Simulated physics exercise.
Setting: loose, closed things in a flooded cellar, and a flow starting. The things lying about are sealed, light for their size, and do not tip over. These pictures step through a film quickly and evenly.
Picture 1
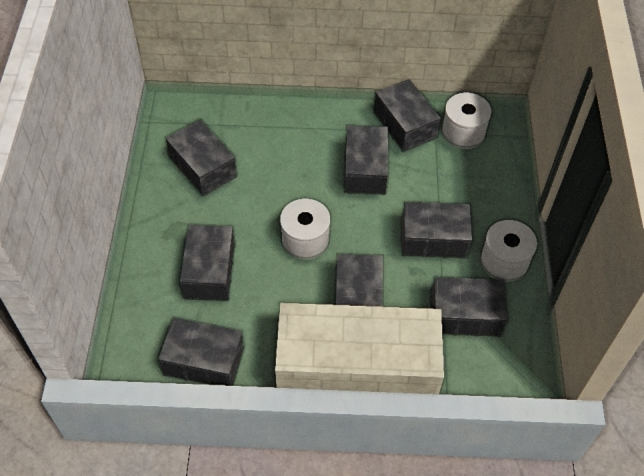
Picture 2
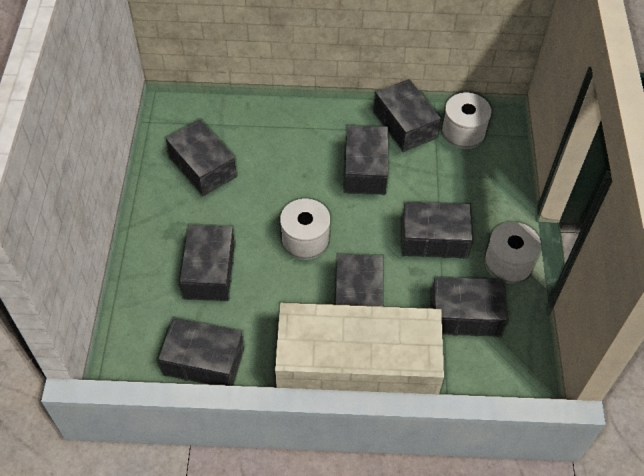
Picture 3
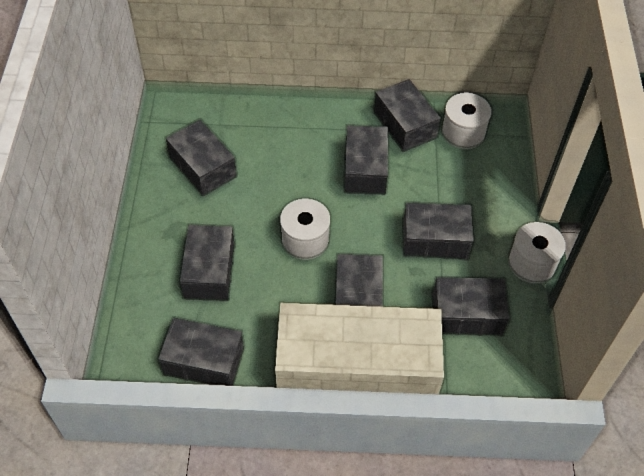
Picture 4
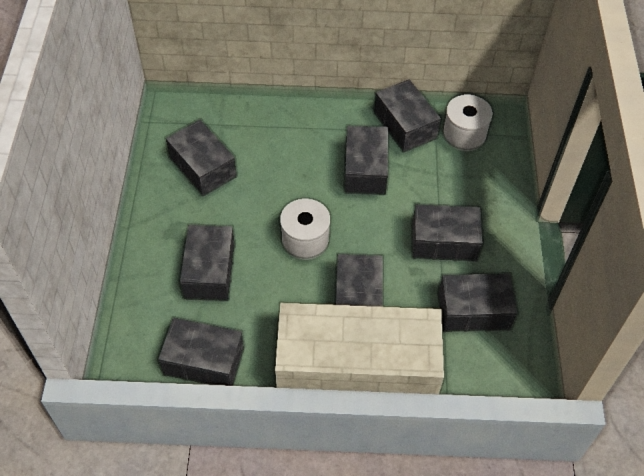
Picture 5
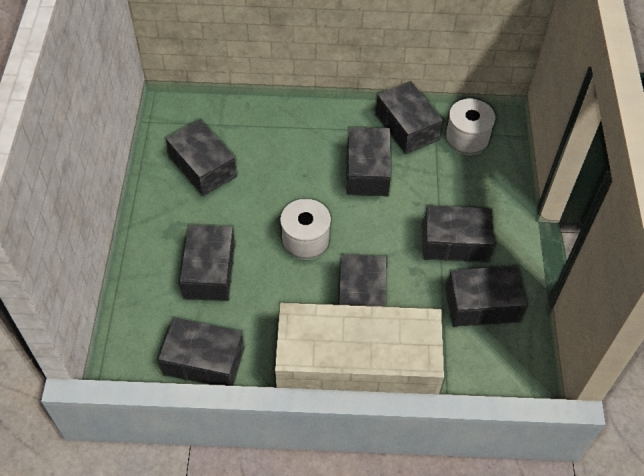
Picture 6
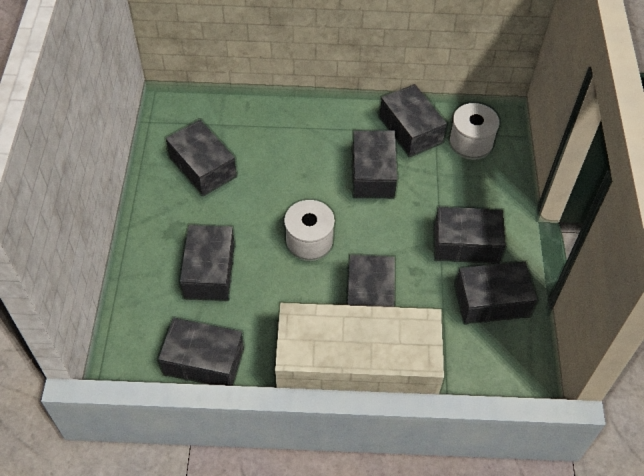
The clip opens on dark boxes and three pale drums spread across a walled room's green surface, as an opening appears in the right wall. The nearest drum slides right and disappears through it, then two nearby boxes drift right, followed by slighter shifts among others while the leftmost boxes stay still.
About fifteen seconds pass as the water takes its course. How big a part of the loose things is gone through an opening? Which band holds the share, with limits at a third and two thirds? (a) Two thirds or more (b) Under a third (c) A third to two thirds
Two thirds or more (a).
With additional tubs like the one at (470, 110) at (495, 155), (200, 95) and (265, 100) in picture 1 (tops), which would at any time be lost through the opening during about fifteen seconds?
Going through them one by one: Escaped / remained / remained.
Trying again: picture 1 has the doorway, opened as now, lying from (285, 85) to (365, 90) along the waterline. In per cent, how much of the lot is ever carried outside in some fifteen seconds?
Roughly 50 in a hundred.
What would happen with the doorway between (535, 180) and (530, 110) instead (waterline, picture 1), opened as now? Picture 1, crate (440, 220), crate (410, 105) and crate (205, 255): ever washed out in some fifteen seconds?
First one flushed away, second flushed away, third held back.
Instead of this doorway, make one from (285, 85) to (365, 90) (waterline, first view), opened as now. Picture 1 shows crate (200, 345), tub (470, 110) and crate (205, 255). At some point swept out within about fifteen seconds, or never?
Note - 1: Retained; 2: Escaped; 3: Retained.
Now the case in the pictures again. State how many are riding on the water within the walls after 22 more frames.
I count 5.
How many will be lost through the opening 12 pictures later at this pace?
The number I arrive at is 3.
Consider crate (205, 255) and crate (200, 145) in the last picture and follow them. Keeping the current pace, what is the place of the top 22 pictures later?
Near (300, 249) and (250, 154).
A moment on, 1 of 11 are out; 10 afloat.
Next, 3 of 11 are out; 8 afloat.
Later, 6 of 11 are out; 5 afloat.
In the end, 8 of 11 are out; 3 afloat.
